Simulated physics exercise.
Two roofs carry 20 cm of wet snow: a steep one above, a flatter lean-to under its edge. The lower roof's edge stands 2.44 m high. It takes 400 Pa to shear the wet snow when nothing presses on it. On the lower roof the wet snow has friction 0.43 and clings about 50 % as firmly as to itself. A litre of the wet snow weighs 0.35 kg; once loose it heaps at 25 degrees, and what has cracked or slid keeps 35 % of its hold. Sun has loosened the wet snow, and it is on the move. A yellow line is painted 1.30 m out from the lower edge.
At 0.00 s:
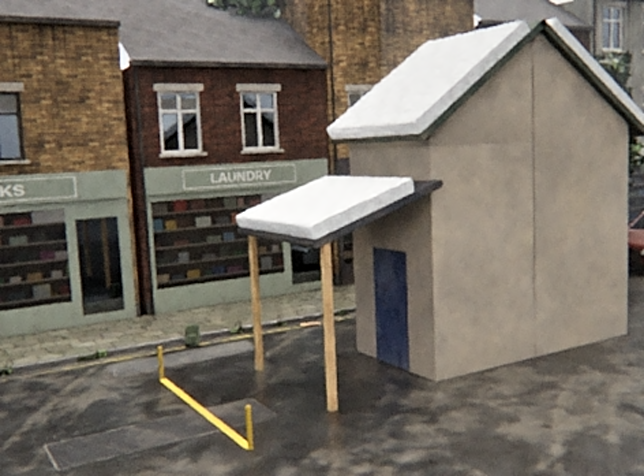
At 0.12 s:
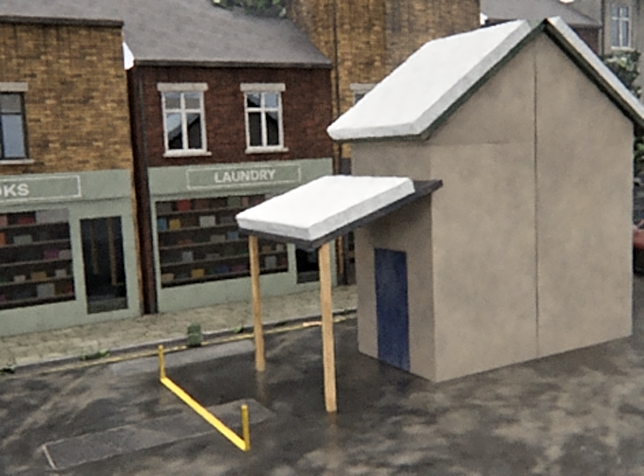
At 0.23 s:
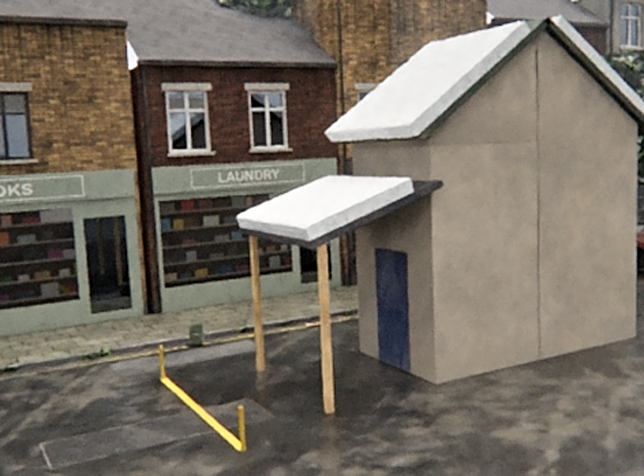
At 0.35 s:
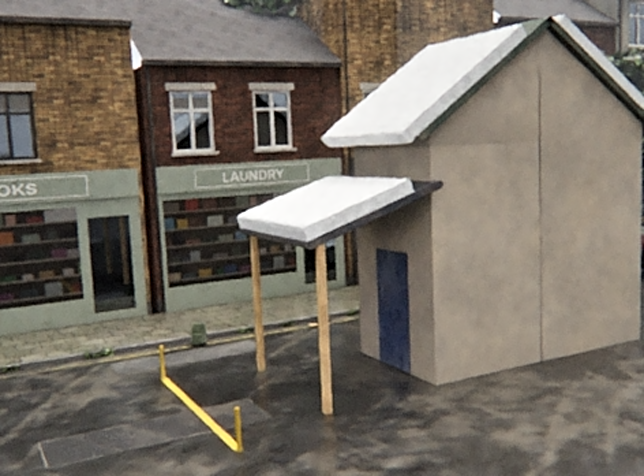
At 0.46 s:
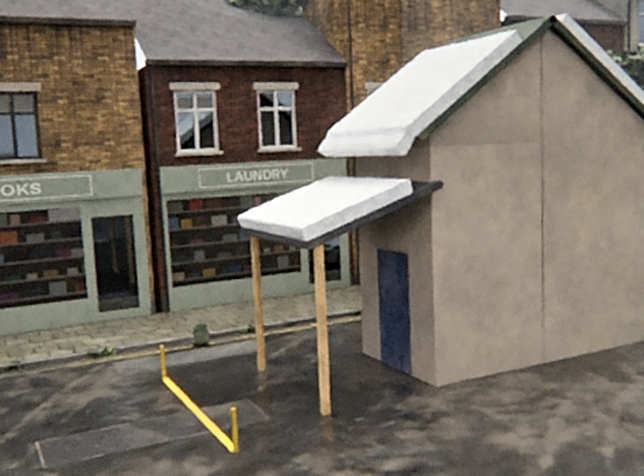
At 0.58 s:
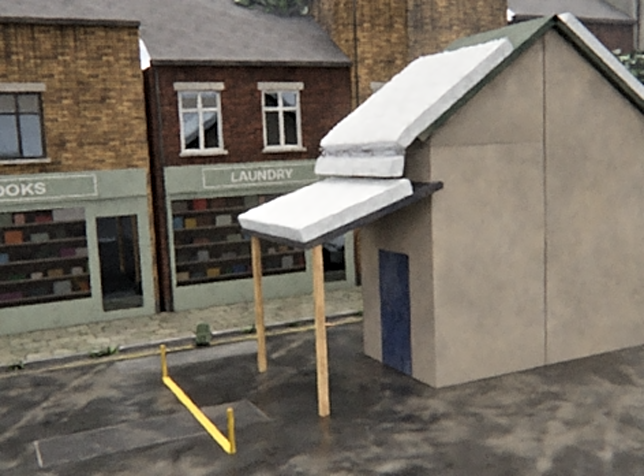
A thick white slab of snow lies on the steep roof of a plain grey-brown building with a blue door, seen from slightly above across a dark, wet yard. A snow-covered lean-to on wooden posts stands at left beside a low yellow bar, with brick shops behind. As the view shifts slightly, the upper slab slides down past its eave and cracks near its lower edge.
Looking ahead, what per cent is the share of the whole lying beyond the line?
Close to 37 per cent.
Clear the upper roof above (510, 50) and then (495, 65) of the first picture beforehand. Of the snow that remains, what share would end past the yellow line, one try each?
In that order: 20 %, 10 %.
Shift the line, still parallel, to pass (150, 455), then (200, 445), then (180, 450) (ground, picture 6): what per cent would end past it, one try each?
In turn about 16 %, 30 %, 25 %.
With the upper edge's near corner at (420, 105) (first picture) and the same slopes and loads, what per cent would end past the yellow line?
In that case some 50 per cent.
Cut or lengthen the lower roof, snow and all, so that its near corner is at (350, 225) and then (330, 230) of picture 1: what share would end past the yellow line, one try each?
In that order: 40 %, 40 %.
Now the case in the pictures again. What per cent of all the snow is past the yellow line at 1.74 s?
Near 0 %.
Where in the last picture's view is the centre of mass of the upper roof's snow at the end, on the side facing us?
At about (225, 376).
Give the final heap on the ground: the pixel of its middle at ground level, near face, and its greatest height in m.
Near (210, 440), some 0.3 m high.
After 1.11 s, none is below the lower edge and 0 % is past the line.
After 1.74 s, 19 % is below the lower edge and 0 % is past the line.
After 2.37 s, 61 % is below the lower edge and 31 % is past the line.
After 3.00 s, 65 % is below the lower edge and 37 % is past the line.
After 3.40 s, at the end, 65 % is below the lower edge and 37 % is past the line.
